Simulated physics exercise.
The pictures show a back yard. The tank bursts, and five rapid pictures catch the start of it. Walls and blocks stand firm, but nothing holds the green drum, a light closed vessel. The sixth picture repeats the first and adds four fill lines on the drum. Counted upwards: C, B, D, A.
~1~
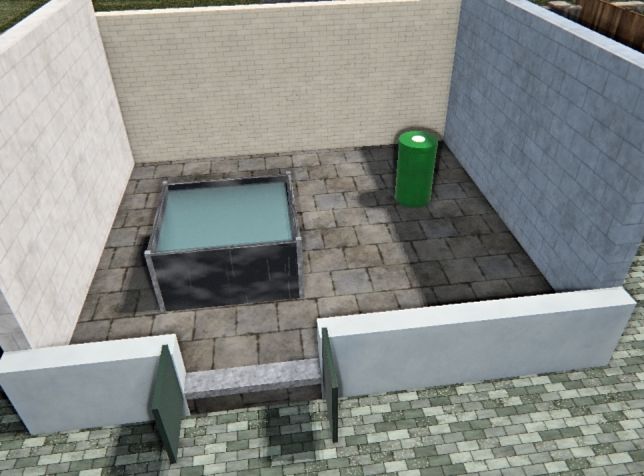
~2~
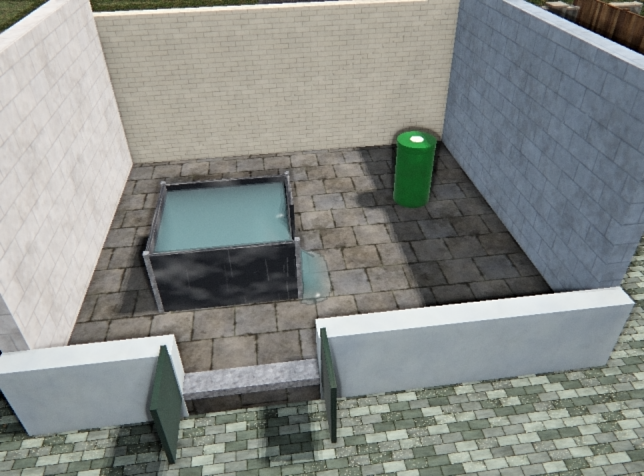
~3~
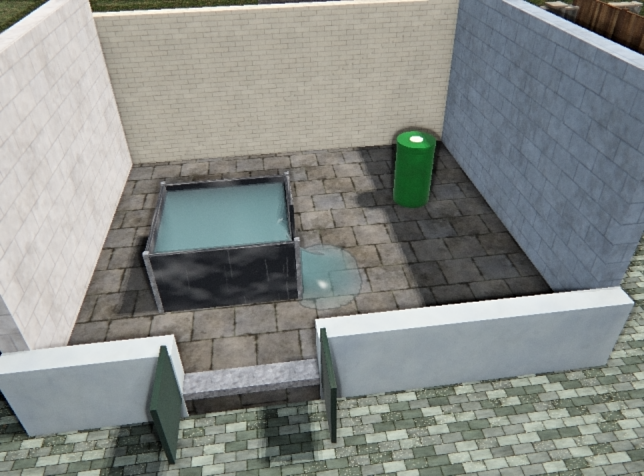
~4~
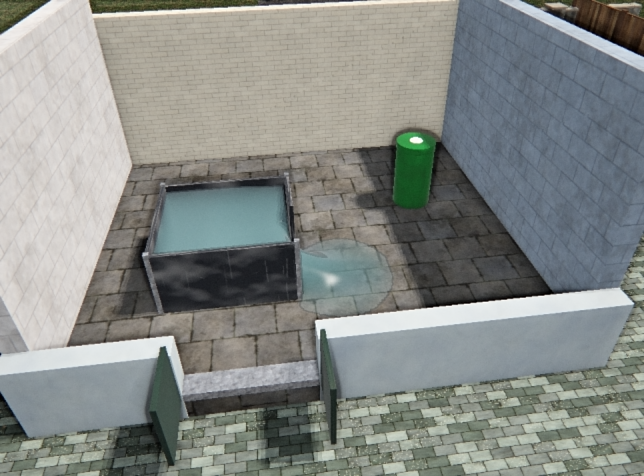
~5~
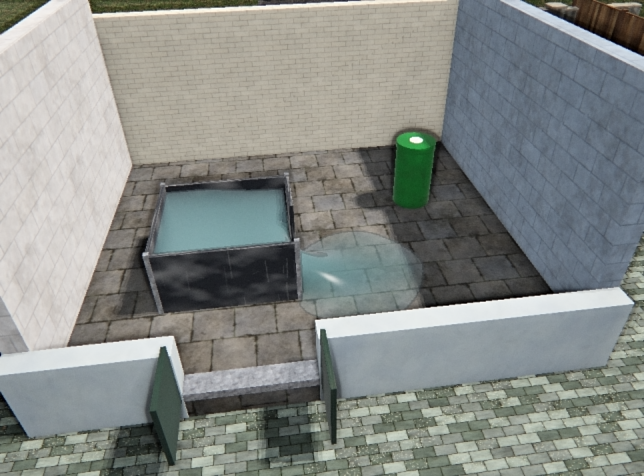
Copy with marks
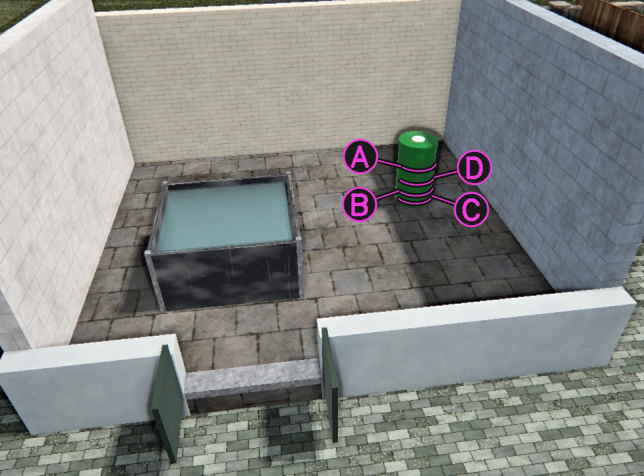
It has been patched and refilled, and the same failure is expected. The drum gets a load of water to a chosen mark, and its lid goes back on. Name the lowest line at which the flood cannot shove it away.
The limit is B.
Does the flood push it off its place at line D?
No, that is safe.
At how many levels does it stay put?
Three of the four.
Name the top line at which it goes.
The answer is C.
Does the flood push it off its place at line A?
No.
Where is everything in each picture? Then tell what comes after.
Lid of the green drum at (418, 139); tank full, its middle at (227, 216); open gate at (248, 330).
Water covers 1 % of the ground and is seen nearest the drum at (314, 255).
Water covers 3 % of the ground and is seen nearest the drum at (333, 248).
Water covers 6 % of the ground and is seen nearest the drum at (351, 242).
Lid of the green drum at (416, 141); water covers 9 % of the ground and is seen nearest the drum at (380, 239).
On the marked copy, A at (422, 170); B at (419, 195); C at (418, 203); D at (420, 184); from the bottom up C, B, D, A.
For line A, it does not move.
For line B, it does not move.
For line C, it is pushed about twice its own width away.
For line D, it does not move.
